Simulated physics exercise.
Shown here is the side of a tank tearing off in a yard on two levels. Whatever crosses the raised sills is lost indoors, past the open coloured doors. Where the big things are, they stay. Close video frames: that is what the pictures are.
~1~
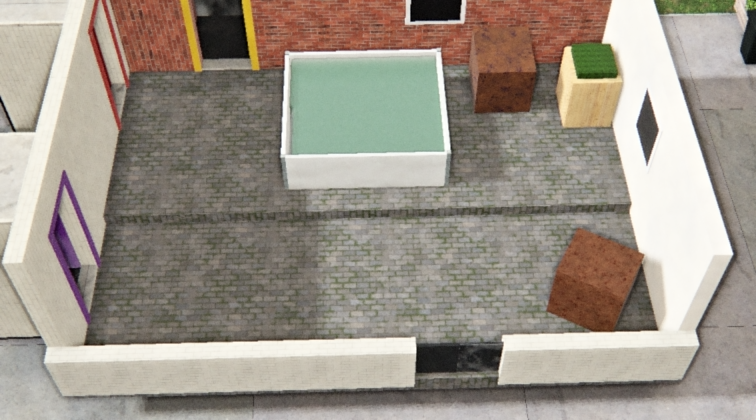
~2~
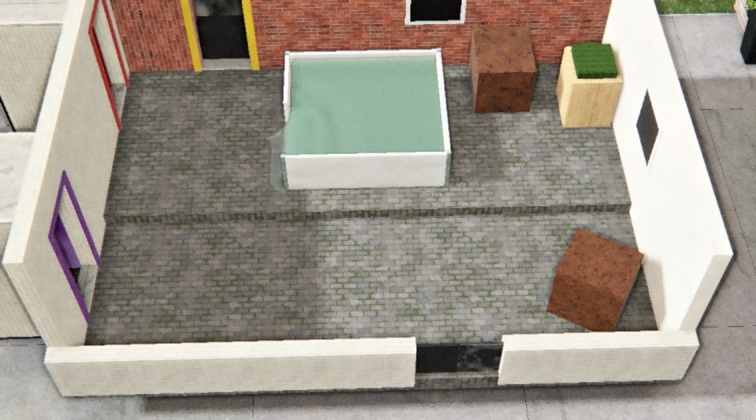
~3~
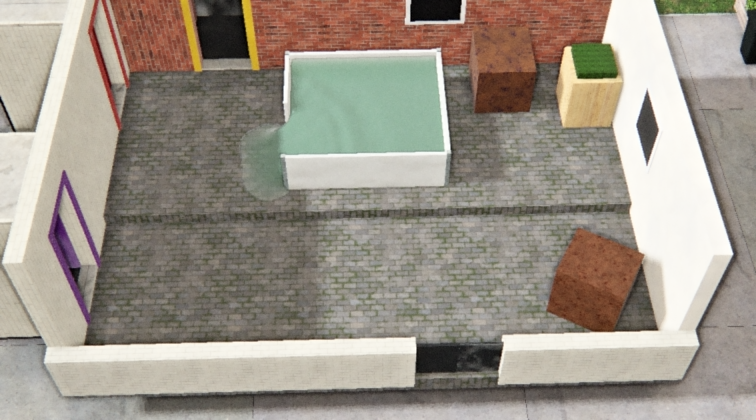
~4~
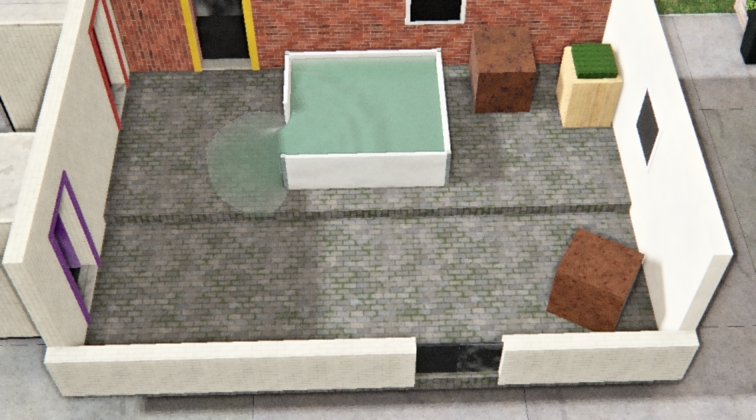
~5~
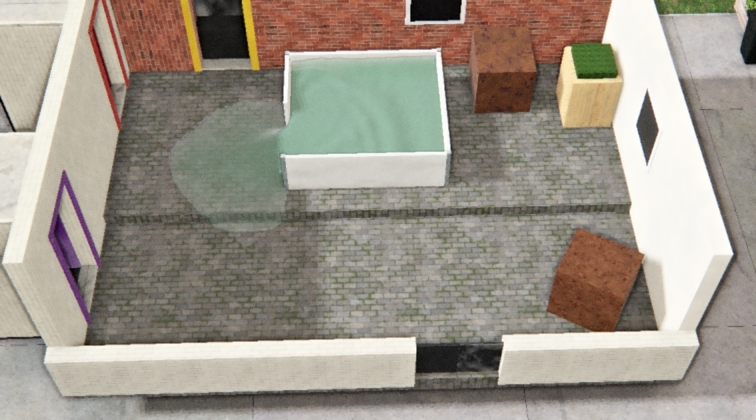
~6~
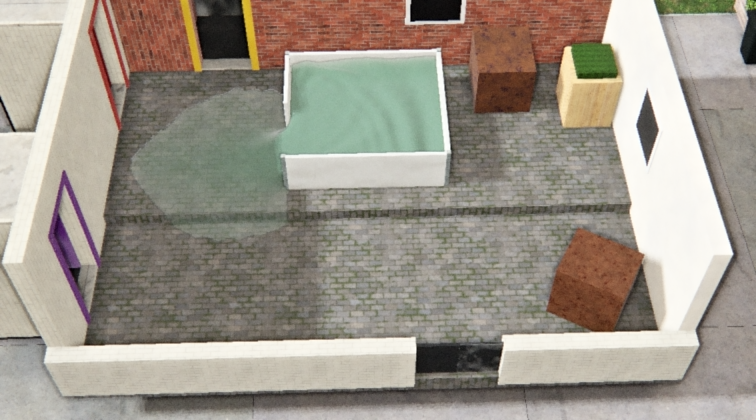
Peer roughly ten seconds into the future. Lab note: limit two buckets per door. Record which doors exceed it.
Record: Yellow door over limit; red door over limit; purple door over limit.
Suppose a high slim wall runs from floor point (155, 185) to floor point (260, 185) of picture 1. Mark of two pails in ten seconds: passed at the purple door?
Purple door: Falls short.
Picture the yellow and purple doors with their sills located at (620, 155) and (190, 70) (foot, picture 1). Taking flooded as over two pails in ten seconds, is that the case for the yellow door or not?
Put simply, yellow door never reaches the limit here.
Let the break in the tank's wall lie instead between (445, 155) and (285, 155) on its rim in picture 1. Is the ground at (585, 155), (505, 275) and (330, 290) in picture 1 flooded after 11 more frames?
The three spots, in order, are spared, inundated and inundated.
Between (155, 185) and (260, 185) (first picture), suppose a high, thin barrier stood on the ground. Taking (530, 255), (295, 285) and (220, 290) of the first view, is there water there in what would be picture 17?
Lab note - spot 1 parched, spot 2 inundated, spot 3 inundated.
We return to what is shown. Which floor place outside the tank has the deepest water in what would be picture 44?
Estimated pixel: (84, 350).
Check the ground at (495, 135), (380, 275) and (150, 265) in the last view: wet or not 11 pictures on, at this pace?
First spot spared, second spot spared, third spot submerged.
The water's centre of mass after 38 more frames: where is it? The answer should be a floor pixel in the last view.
About (280, 186).
A moment on, water covers 25 % of the floor; the yellow door wet at the sill, nothing in, the red door wet at the sill, nothing in, the purple door not reached.
Next, water covers 30 % of the floor; the yellow door wet at the sill, nothing in, the red door under two buckets in, the purple door under two buckets in.
Then, water covers 40 % of the floor; the yellow door under two buckets in, the red door over two buckets in, the purple door over two buckets in.
Later, water covers 75 % of the floor; the yellow door over two buckets in, the red door far over two buckets in, the purple door far over two buckets in.
In the end, water covers 85 % of the floor; the yellow door over two buckets in, the red door far over two buckets in, the purple door far over two buckets in.
